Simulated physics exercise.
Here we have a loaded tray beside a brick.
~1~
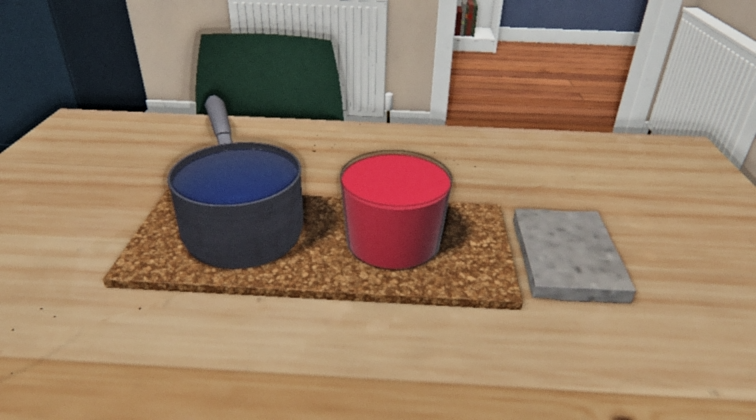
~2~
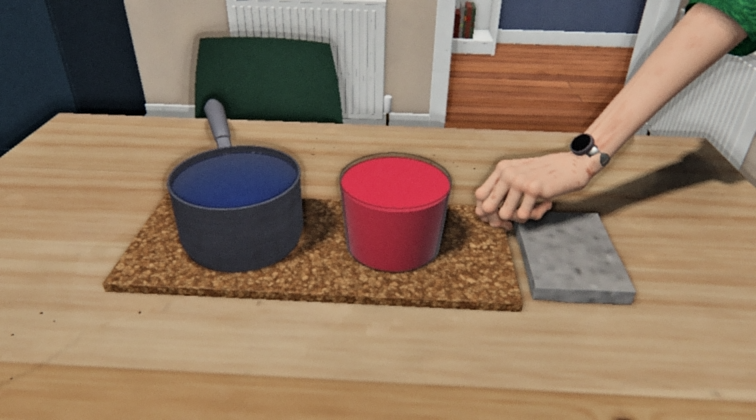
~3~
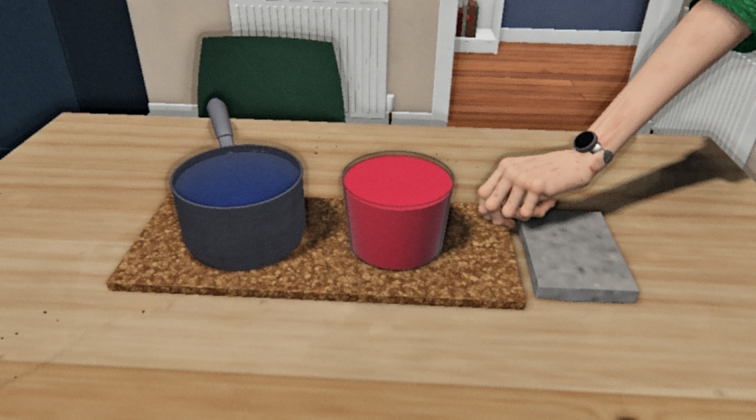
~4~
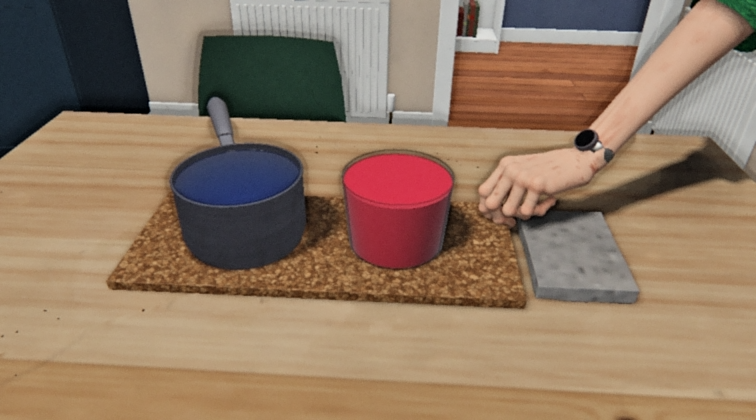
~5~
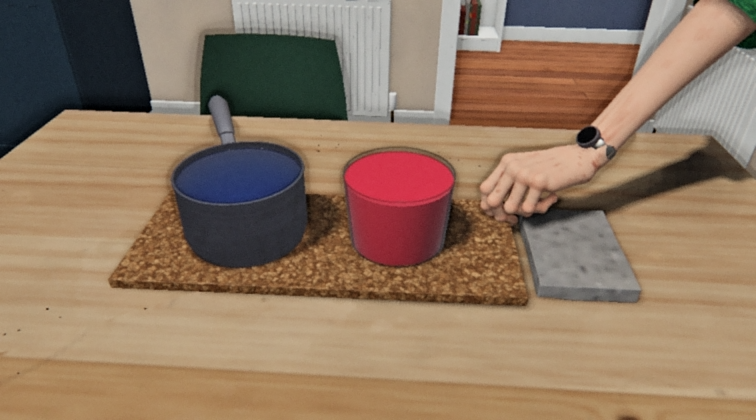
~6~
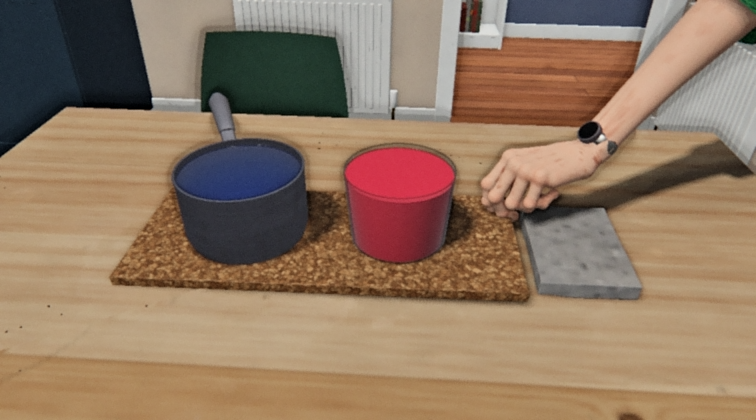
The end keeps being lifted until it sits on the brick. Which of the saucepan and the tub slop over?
Outcome: Saucepan: All stays in; tub: All stays in.
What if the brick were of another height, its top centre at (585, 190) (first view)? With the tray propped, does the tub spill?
Short version: It splashes out.
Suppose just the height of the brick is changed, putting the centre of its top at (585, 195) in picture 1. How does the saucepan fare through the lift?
Result: Splashes out.
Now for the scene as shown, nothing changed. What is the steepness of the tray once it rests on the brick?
It settles at an angle of roughly 3 degrees.
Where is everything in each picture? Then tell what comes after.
In the first frame, the tray lies flat; saucepan (240, 202) nearly full; tub (395, 208) nearly full; brick (585, 295).
In the second frame, a hand takes the end of the tray; saucepan nearly full, surface at (236, 181); tub nearly full, surface at (395, 183).
In the third frame, slope near 0°; saucepan (242, 205) nearly full; tub (397, 209) nearly full.
In the fourth frame, the tray slopes by about 0°; saucepan nearly full, surface at (239, 179); tub nearly full, surface at (398, 180); brick (588, 296).
In the fifth frame, the end is rising; saucepan (244, 201) nearly full; tub (398, 205) nearly full.
In the sixth frame, the end has come up a little; saucepan nearly full, surface at (241, 174); tub nearly full, surface at (400, 174); brick (591, 292).
Next, the tray slopes by about 2°; saucepan, its rim is dry; tub, its rim is dry.
After that, the tray slopes by about 4°; saucepan, its rim is dry; tub, its rim is dry.
Finally, the tray slopes by about 3°, resting on the brick; saucepan, its rim is dry; tub, its rim is dry.
